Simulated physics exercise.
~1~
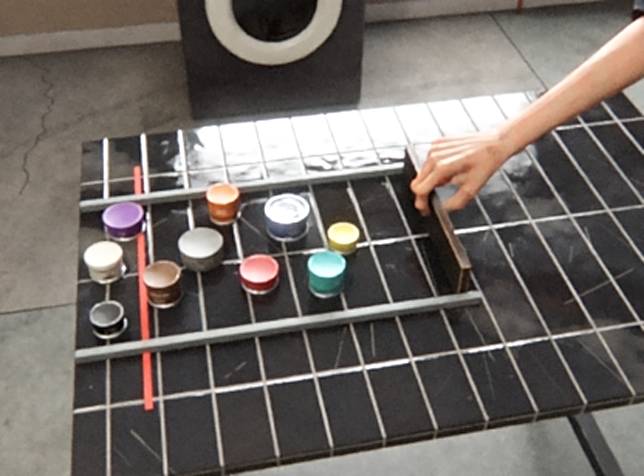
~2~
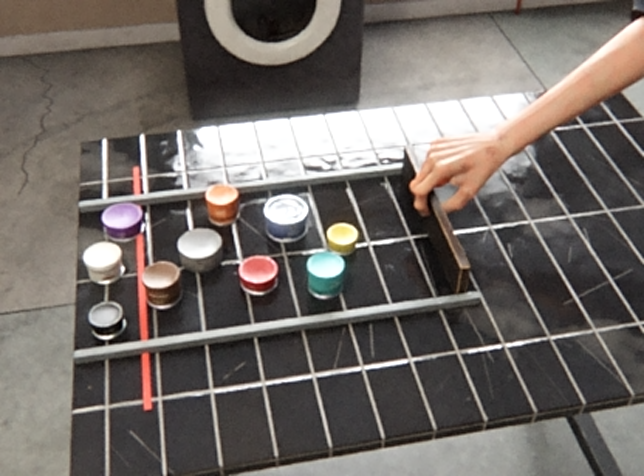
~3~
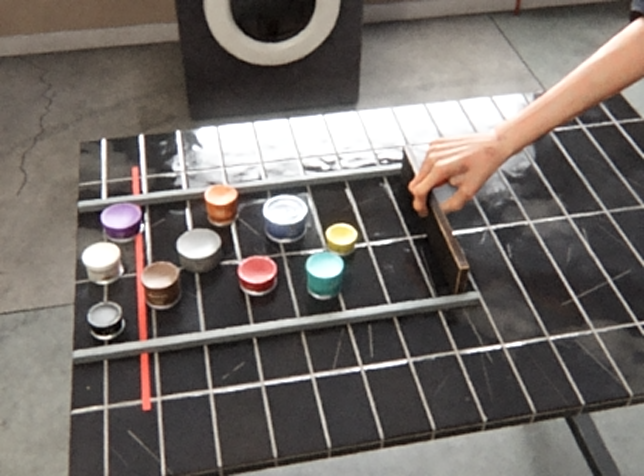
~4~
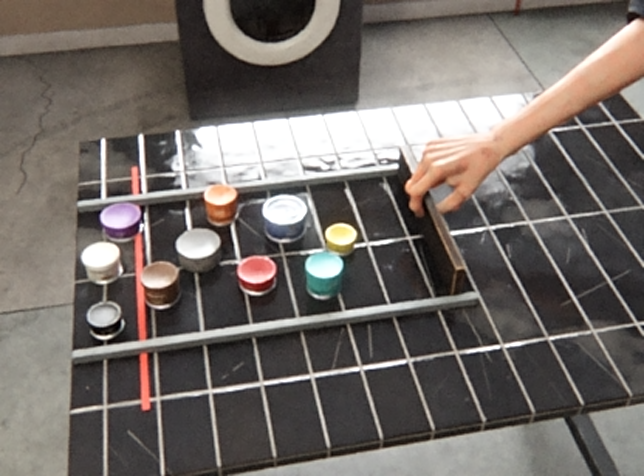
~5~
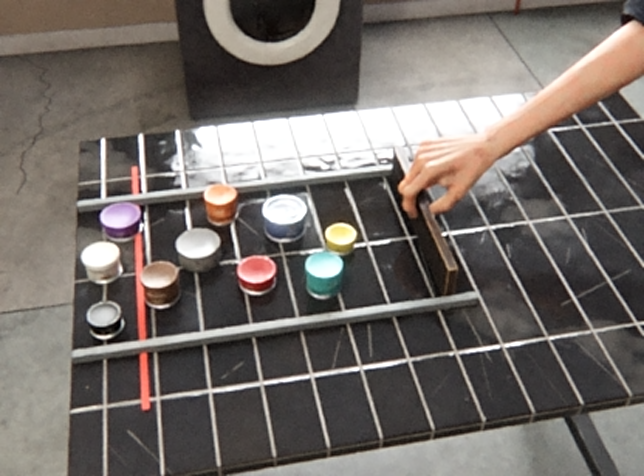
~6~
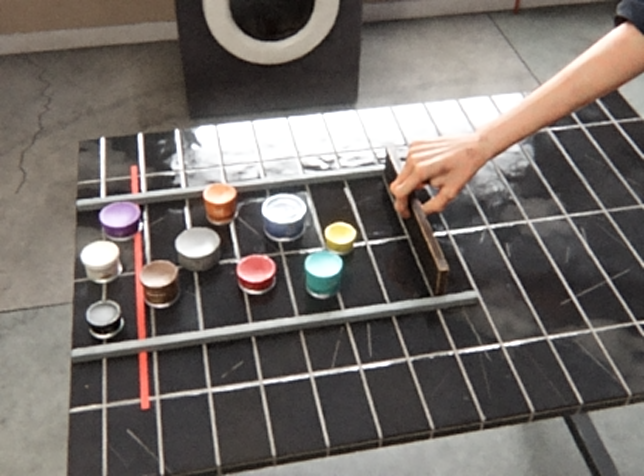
A hand held a dark board upright across two rails on a black tiled table, then slid it slightly left, while the ten small colourful pots between the rails stayed where they were.
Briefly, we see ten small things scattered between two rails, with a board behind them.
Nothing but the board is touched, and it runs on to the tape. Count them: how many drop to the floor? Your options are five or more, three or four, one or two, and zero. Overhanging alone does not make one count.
My pick is one or two.
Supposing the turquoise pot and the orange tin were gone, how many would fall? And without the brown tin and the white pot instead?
Fallen: 1 in the first try, 0 in the other.
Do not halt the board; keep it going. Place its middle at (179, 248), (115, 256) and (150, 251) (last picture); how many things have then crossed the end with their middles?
The numbers are 0, 5 and 1.
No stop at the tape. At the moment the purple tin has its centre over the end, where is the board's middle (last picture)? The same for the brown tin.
Purple tin: (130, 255); brown tin: (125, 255).
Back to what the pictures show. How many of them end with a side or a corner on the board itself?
At rest, 5 are in contact.
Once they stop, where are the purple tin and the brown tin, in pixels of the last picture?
Purple tin at about (85, 225), brown tin at about (84, 303).
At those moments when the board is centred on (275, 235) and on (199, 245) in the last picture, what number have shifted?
At the one place 4, at the other 7.
Soon after, none off yet; white pot at rest near (102, 262); black pot at rest near (105, 319); purple tin at rest near (121, 221).
Then, none off yet; white pot moving near (98, 262); black pot at rest near (105, 319); purple tin at rest near (121, 221).
By the end, the number that fall off is one or two; fallen, white pot.
